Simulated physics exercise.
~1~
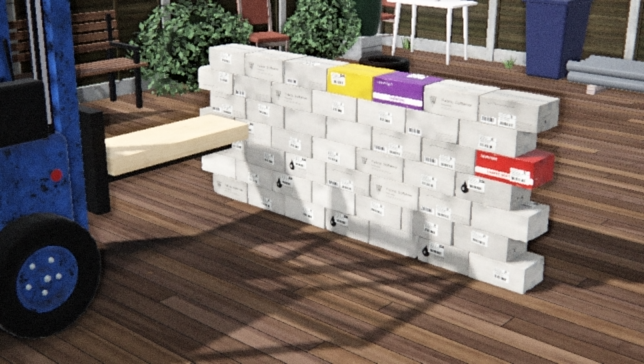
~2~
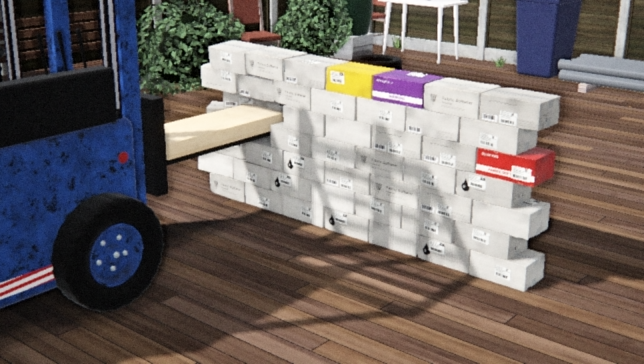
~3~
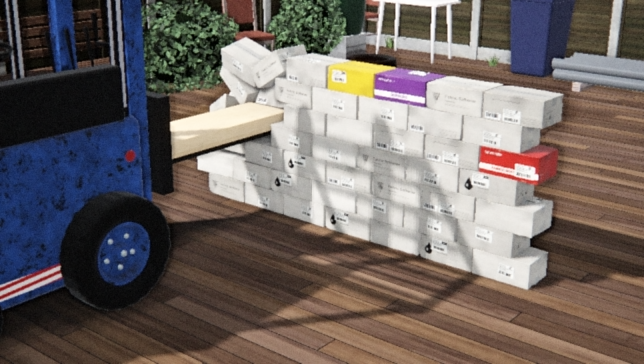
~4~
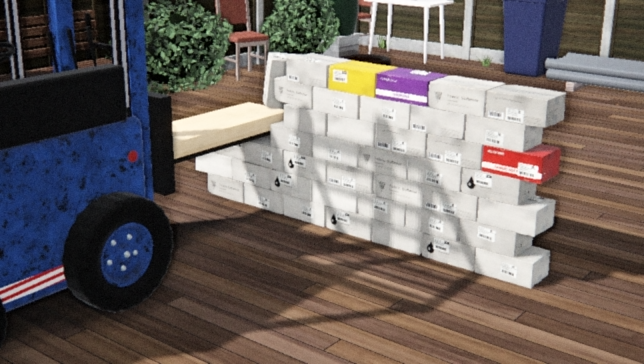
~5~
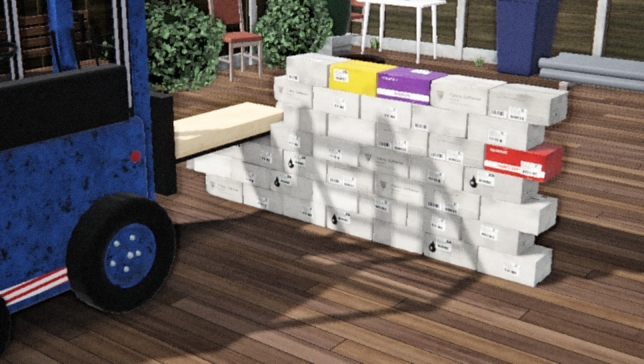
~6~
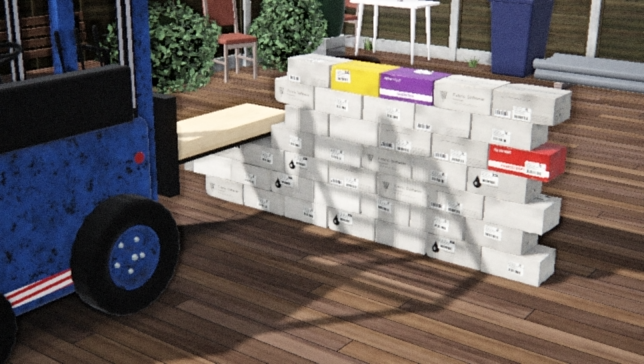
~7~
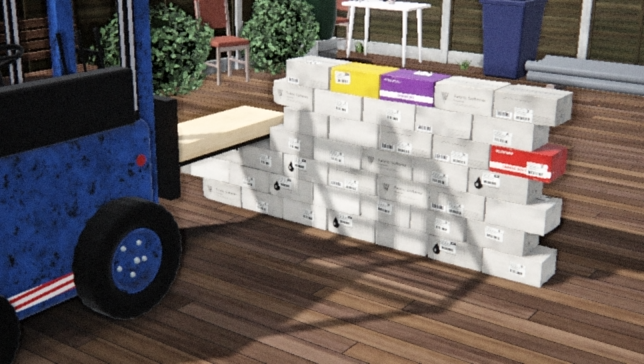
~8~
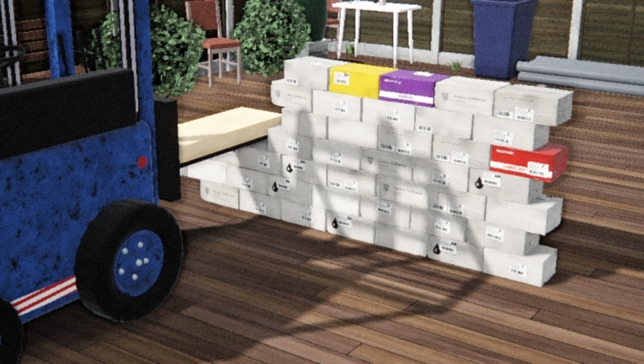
On a wooden deck, a blue forklift pushing a pale beam into a white parcel wall, toppling its upper left end, coloured parcels staying up.
